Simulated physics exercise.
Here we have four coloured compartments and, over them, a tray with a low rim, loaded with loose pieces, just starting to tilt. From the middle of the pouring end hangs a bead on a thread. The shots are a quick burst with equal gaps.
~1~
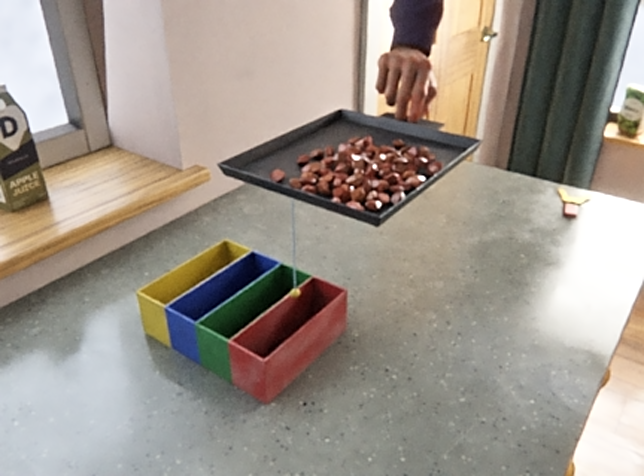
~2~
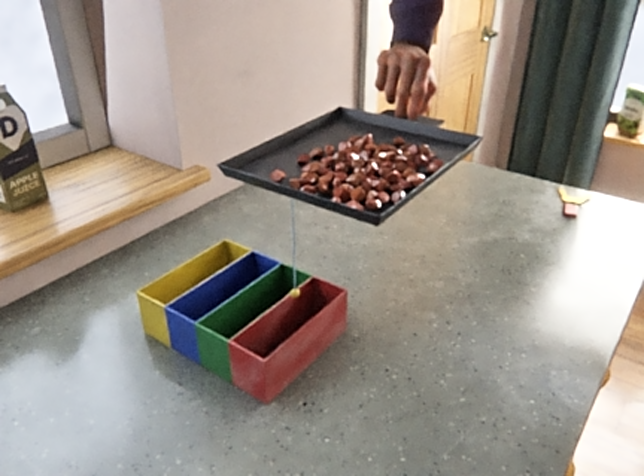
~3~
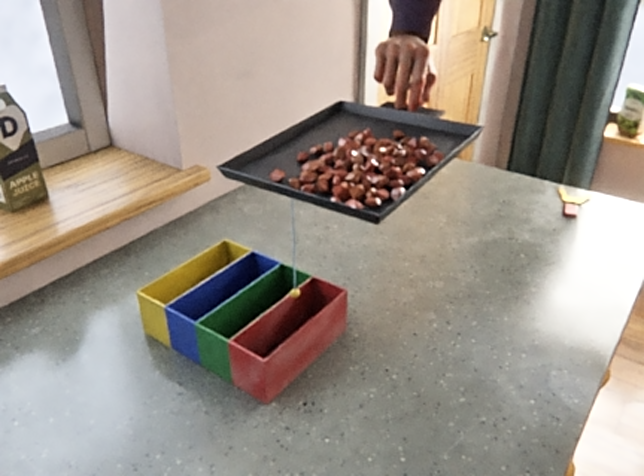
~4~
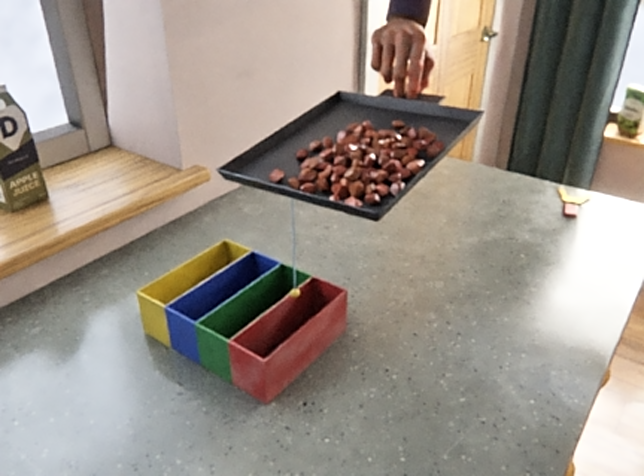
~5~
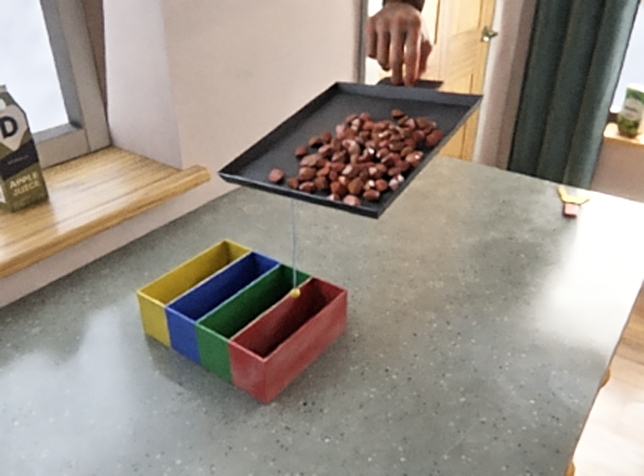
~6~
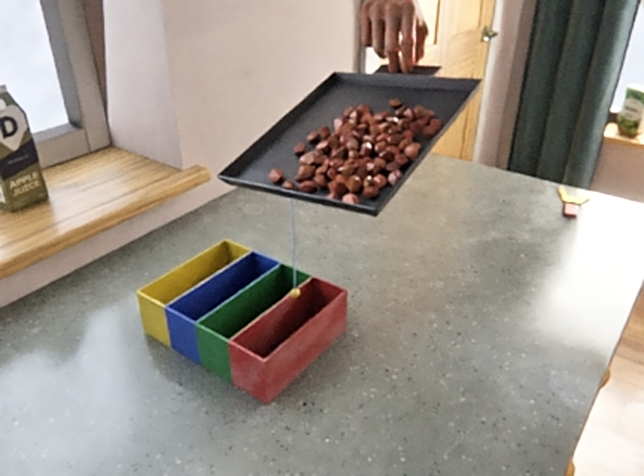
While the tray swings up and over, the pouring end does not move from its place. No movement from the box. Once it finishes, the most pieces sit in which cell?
In the blue cell.
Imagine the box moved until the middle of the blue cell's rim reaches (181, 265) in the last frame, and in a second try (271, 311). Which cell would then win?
Going by the two tries in order: Red, then the cell in yellow.
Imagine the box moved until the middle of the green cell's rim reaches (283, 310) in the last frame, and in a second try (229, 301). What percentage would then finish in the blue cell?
You'd get 30 in a hundred the first time and 30 in a hundred the second.
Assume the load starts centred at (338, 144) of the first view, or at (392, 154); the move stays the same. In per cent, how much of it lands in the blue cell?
60 per cent for the first try, 40 per cent for the second.
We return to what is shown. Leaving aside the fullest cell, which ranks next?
The second spot goes to the green one.
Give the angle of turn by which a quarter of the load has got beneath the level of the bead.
It has tipped about 80 degrees.
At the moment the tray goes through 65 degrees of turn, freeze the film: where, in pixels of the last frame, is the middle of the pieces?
Look around (262, 173) in the last picture.
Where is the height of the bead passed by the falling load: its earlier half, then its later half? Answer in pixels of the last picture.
First around (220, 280), afterwards around (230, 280).
Soon after the last picture, tray tipped steeply; most on the tray; a stray few in the blue cell; a stray few in the green cell; a small part falling or outside the box.
A little later, tray tipped past a quarter turn; about half in the blue cell; about a quarter in the green cell; a small part in the yellow cell; a small part in the red cell; a stray few falling or outside the box.
Later still, tray tipped past a quarter turn; about half in the blue cell; about a quarter in the green cell; a small part in the yellow cell; a small part in the red cell; a stray few falling or outside the box.
At rest, tray tipped past a quarter turn; about half in the blue cell; about a quarter in the green cell; a small part in the yellow cell; a small part in the red cell; a stray few outside the box.
